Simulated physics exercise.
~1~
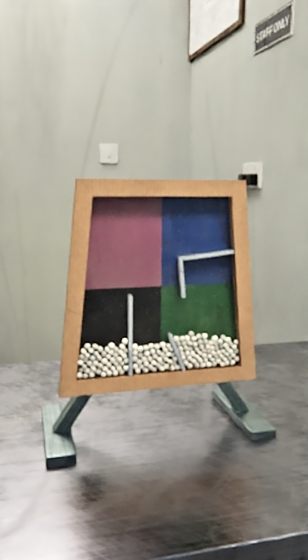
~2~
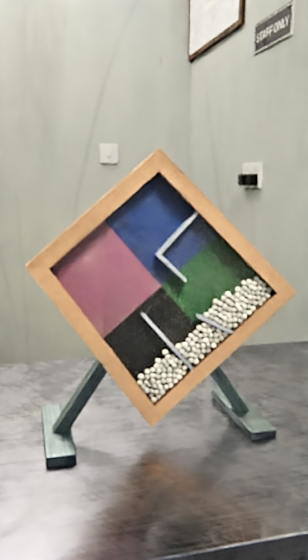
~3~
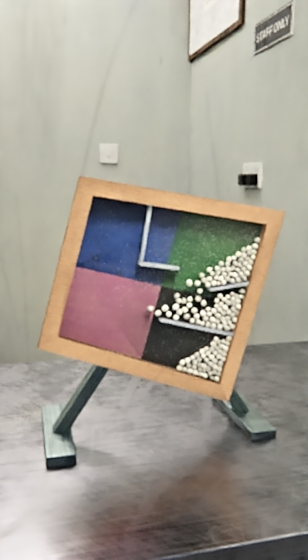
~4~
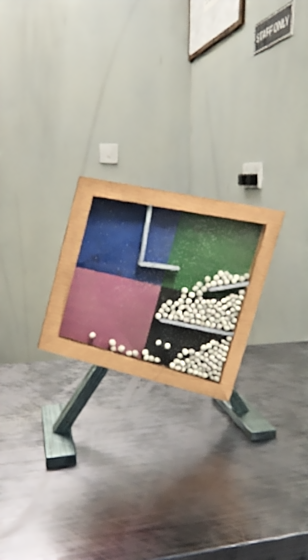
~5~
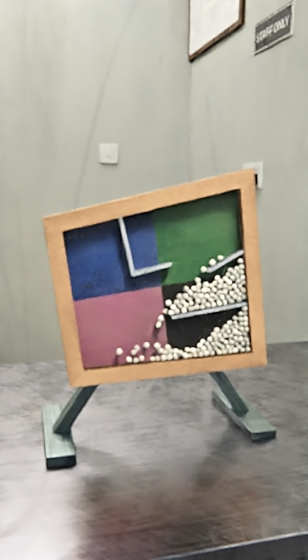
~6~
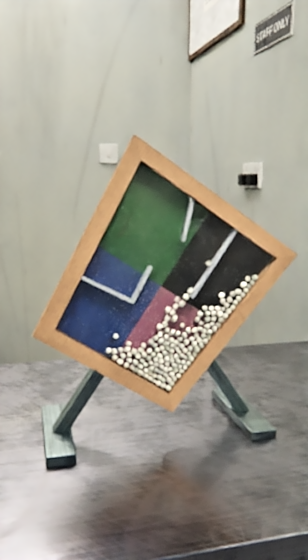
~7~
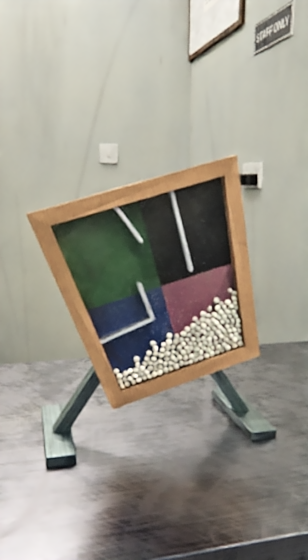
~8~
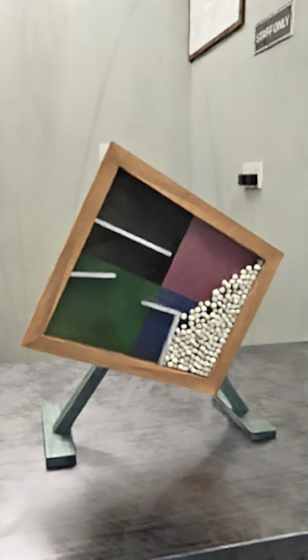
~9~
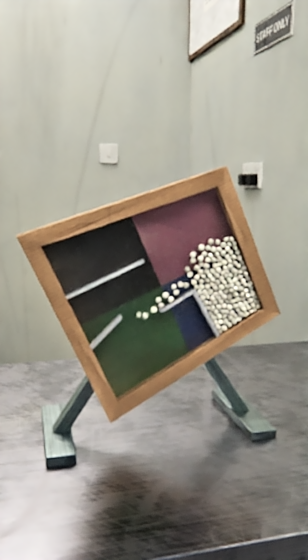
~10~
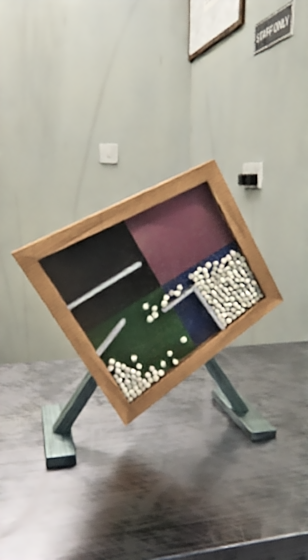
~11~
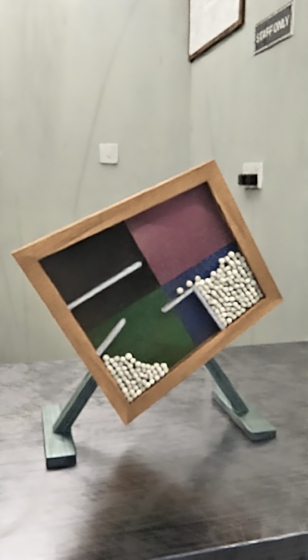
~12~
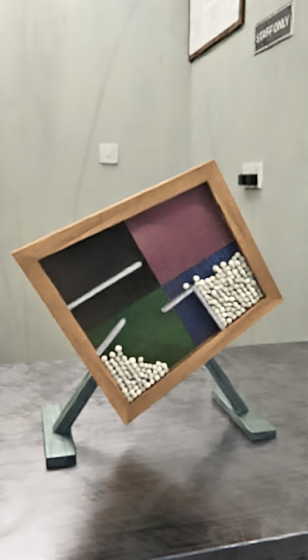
White balls tumbled around inside a framed box with four coloured quarters as it turned anticlockwise, paused while some spilled towards the pink quarter, then turned much further, until it stopped tilted with the balls settled in two piles, in blue and green.
